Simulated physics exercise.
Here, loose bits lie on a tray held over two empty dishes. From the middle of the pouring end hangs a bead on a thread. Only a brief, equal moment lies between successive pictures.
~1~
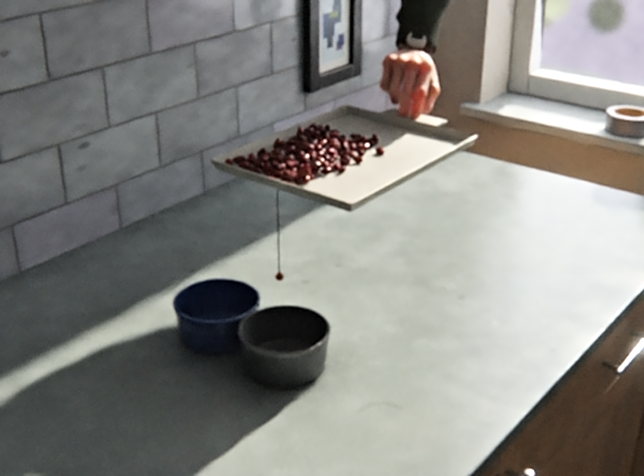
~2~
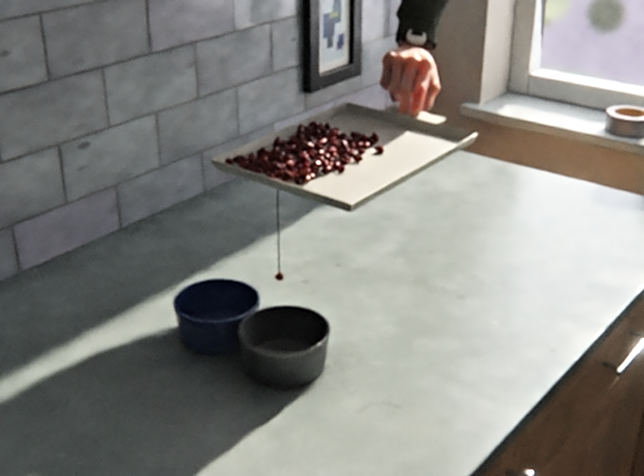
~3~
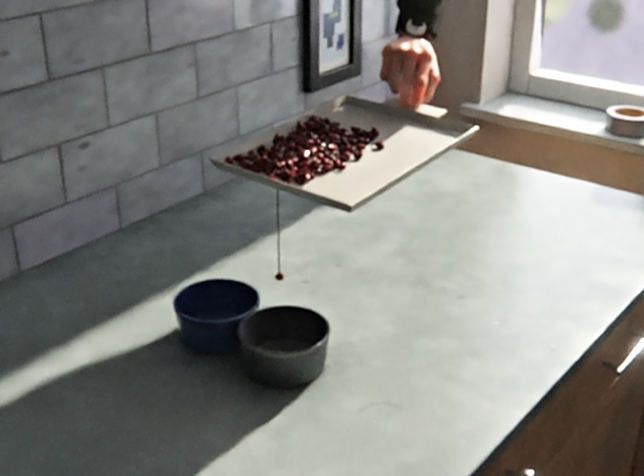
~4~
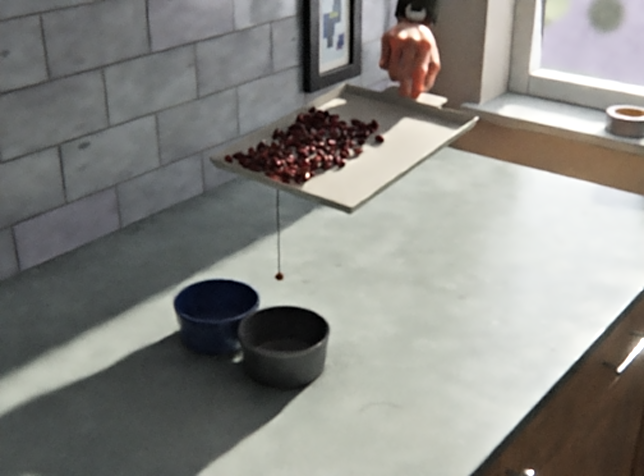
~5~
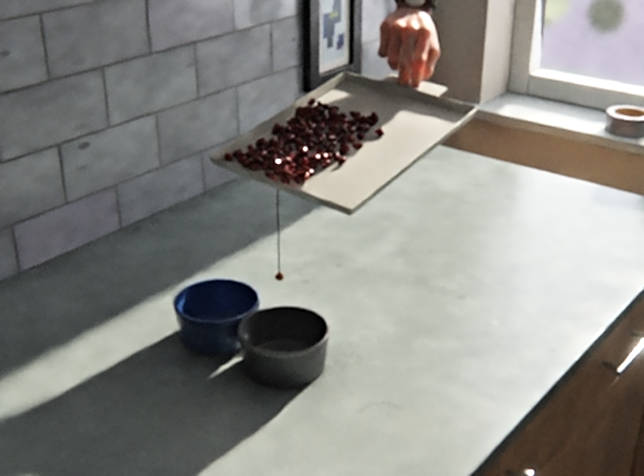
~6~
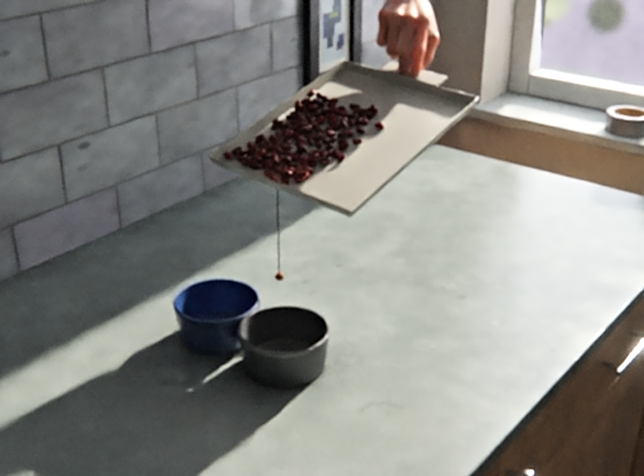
The clip opens on a hand holding a tray of dark red beans above a blue dish and a gray dish, with a bead hanging on a thread. The hand then raises the far end, steepening the tray's slant, and its near edge dips slightly at the right corner while the beans stay bunched together.
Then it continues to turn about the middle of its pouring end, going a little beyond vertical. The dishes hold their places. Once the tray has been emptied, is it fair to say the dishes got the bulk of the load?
Yes, they got more than half.
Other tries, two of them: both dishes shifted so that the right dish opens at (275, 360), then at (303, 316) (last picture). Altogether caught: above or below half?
Well, the minor share the first time and the bulk the second time.
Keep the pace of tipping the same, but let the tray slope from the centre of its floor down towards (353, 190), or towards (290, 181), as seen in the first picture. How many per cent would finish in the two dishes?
About 20 % and 70 %.
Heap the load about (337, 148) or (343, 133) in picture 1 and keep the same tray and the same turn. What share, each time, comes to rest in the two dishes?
Try 1: 60 %; try 2: 70 %.
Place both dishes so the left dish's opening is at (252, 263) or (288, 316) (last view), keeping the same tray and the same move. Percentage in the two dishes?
Roughly 0 per cent, then roughly 60 per cent.
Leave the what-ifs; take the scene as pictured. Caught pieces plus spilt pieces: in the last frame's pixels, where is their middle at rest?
Resting centre, last picture - approx. (290, 353).
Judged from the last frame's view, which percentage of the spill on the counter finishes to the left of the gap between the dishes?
About 0 percent.
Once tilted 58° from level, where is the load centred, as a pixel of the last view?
The middle of the pieces shows up near (293, 167).
Soon after the last picture, tray tipped steeply; nearly all on the tray; a stray few in the right dish; a stray few outside both; a small part in the air.
A little later, tray tipped right over; a small part on the tray; about a quarter in the right dish; about a quarter in the left dish; about a quarter outside both; about a quarter in the air.
Later still, tray tipped past a quarter turn; about a third in the right dish; about a quarter in the left dish; about a third outside both.
At rest, tray tipped past a quarter turn; about a third in the right dish; about a quarter in the left dish; about a third outside both.
